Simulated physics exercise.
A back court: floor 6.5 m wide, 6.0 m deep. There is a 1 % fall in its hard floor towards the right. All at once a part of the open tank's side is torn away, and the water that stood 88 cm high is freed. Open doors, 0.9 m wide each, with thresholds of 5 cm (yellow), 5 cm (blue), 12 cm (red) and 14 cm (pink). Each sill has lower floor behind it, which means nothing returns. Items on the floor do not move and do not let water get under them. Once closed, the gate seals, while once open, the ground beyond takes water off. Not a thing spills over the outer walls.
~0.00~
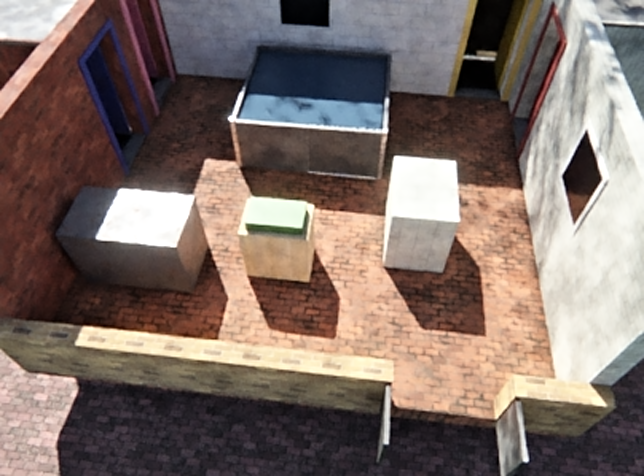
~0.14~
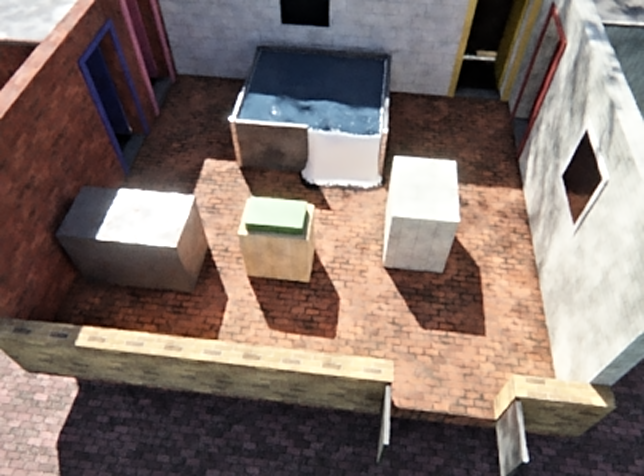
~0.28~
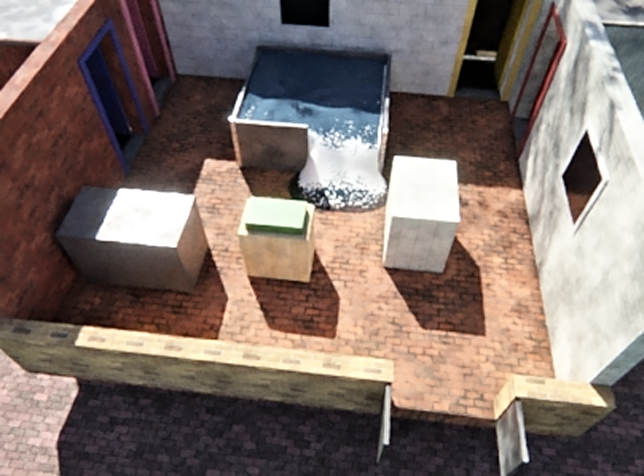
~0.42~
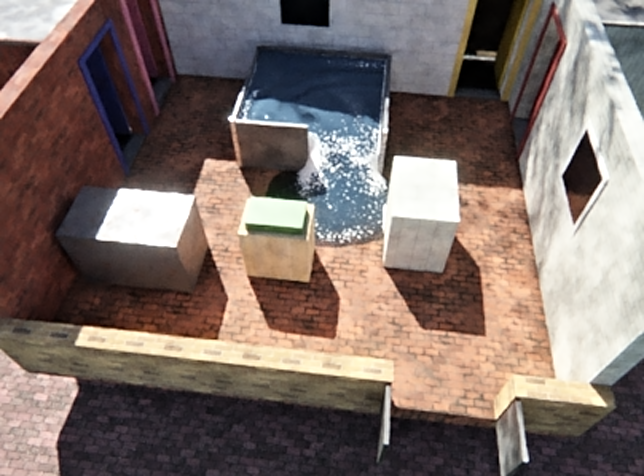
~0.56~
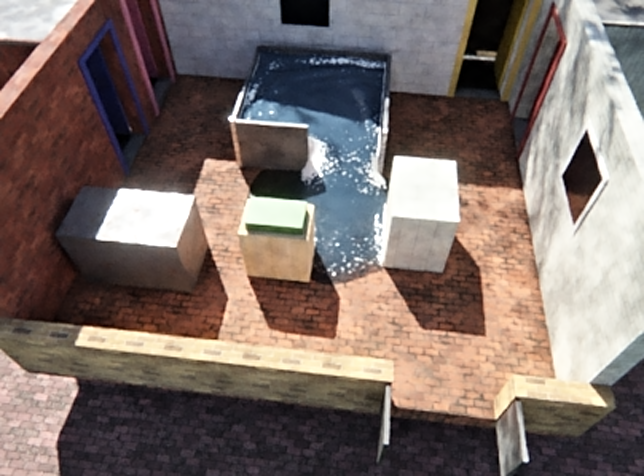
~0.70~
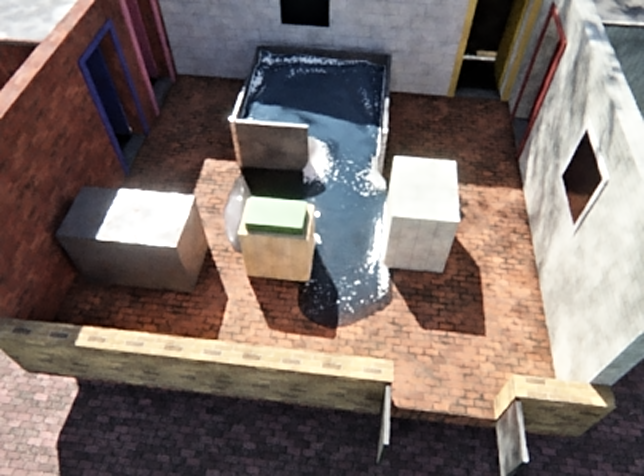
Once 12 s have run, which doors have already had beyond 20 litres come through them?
After 12 s: The yellow door already has; the blue door already has; the red door has not yet; the pink door has not yet.
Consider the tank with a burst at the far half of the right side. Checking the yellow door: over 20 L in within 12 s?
Well, at yellow it would be too much.
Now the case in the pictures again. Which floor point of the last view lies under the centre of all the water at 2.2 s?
Balance point at about (323, 185).
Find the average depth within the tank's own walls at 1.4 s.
Roughly 59 centimetres.
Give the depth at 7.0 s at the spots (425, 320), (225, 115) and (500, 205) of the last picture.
First spot near 5 cm, second near 8 cm, third near 9 cm.
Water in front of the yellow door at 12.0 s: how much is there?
It's about 13.5 cm.
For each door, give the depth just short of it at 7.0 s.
Depths in cm: Yellow 13, blue 7, red 6, pink 8.
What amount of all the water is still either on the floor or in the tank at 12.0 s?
I'd put it at some 72 percent still there.
After 1.4 s water covers 30 % of the floor and is deepest (52 cm) near (348, 381); yellow door not reached, blue door not reached, red door not reached, pink door not reached.
After 2.2 s water covers 50 % of the floor and is deepest (48 cm) near (321, 364); yellow door not reached, blue door not reached, red door 6 cm at the sill, 0 L in, pink door not reached.
After 3.5 s water covers 75 % of the floor and is deepest (34 cm) near (48, 332); yellow door 11 cm at the sill, 11 L in, blue door 8 cm at the sill, 10 L in, red door 6 cm at the sill, 0 L in, pink door 4 cm at the sill, 0 L in.
After 7.0 s water covers 95 % of the floor and is deepest (20 cm) near (350, 368); yellow door 13 cm at the sill, 56 L in, blue door 7 cm at the sill, 22 L in, red door 6 cm at the sill, 0 L in, pink door 8 cm at the sill, 0 L in.
After 12.0 s water covers 100 % of the floor and is deepest (14 cm) near (541, 404); yellow door 14 cm at the sill, 173 L in, blue door 7 cm at the sill, 60 L in, red door 11 cm at the sill, 2 L in, pink door 9 cm at the sill, 2 L in.
